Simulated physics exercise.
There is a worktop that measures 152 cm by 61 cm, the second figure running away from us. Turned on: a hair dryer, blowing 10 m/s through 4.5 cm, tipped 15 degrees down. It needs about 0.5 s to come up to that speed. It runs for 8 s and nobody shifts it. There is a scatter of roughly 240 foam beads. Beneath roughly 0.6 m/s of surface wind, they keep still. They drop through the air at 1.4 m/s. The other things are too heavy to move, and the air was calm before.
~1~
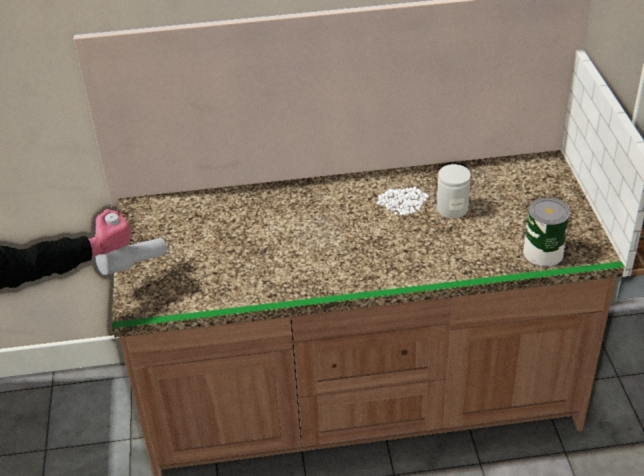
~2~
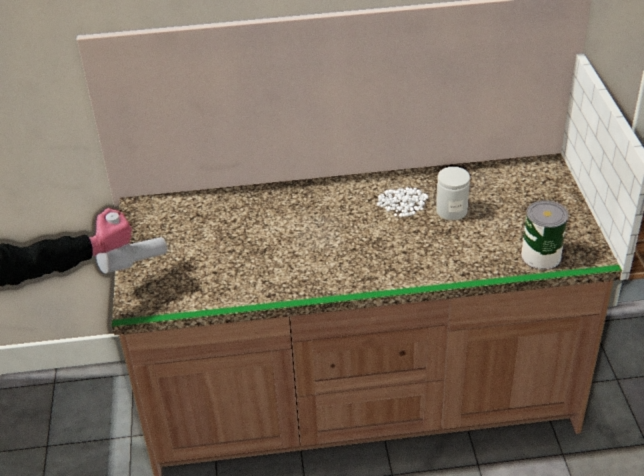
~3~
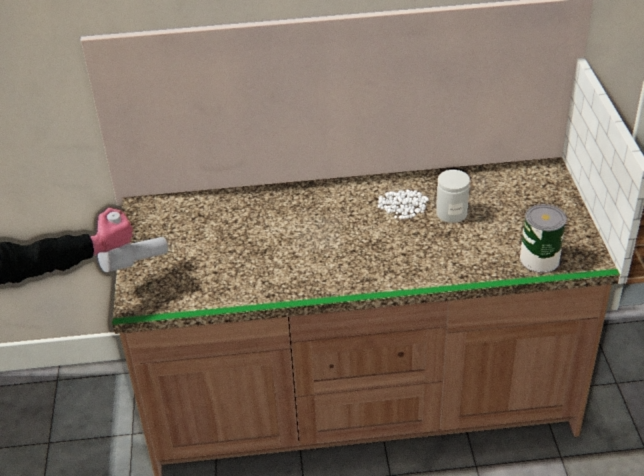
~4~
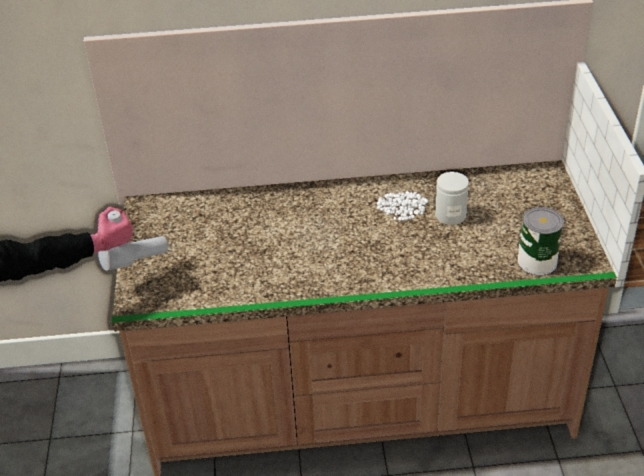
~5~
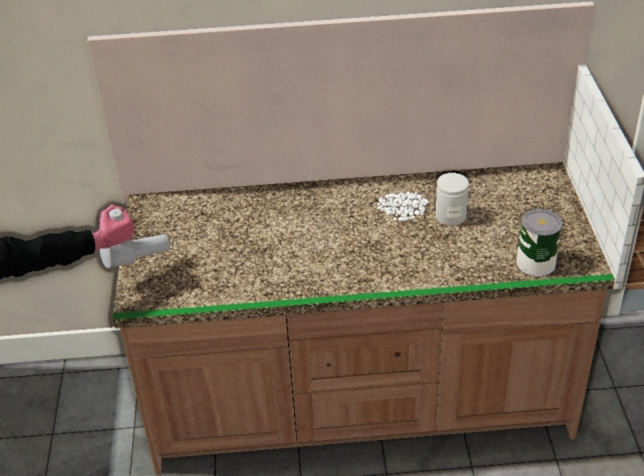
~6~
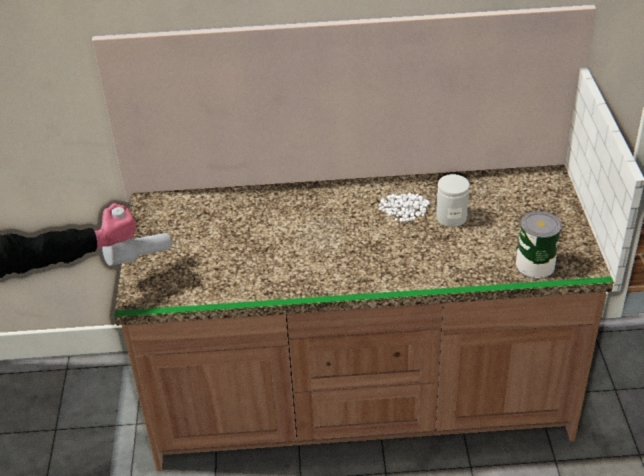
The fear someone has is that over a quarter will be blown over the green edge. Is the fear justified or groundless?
The quarter mark is passed.
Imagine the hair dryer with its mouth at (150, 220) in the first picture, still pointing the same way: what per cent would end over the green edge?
You'd be looking at something like 70 in a hundred.
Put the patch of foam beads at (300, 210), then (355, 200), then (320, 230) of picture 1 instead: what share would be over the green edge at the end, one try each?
80, 80 and 90 in a hundred, respectively.
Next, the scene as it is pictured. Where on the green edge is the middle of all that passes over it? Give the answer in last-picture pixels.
I'd say roughly (605, 283).
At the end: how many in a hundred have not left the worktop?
Estimate: Close to 5 percent.
Then, 1.2 s after the last picture the count stands so, 21 % are over the green edge; the middle of those still in play is near (582, 211).
Then, 2.1 s after the last picture the count stands so, 77 % are over the green edge; the middle of those still in play is near (582, 229).
Then, 4.0 s after the last picture the count stands so, 90 % are over the green edge.
Then, 7.6 s after the last picture, at the end, 94 % are over the green edge.
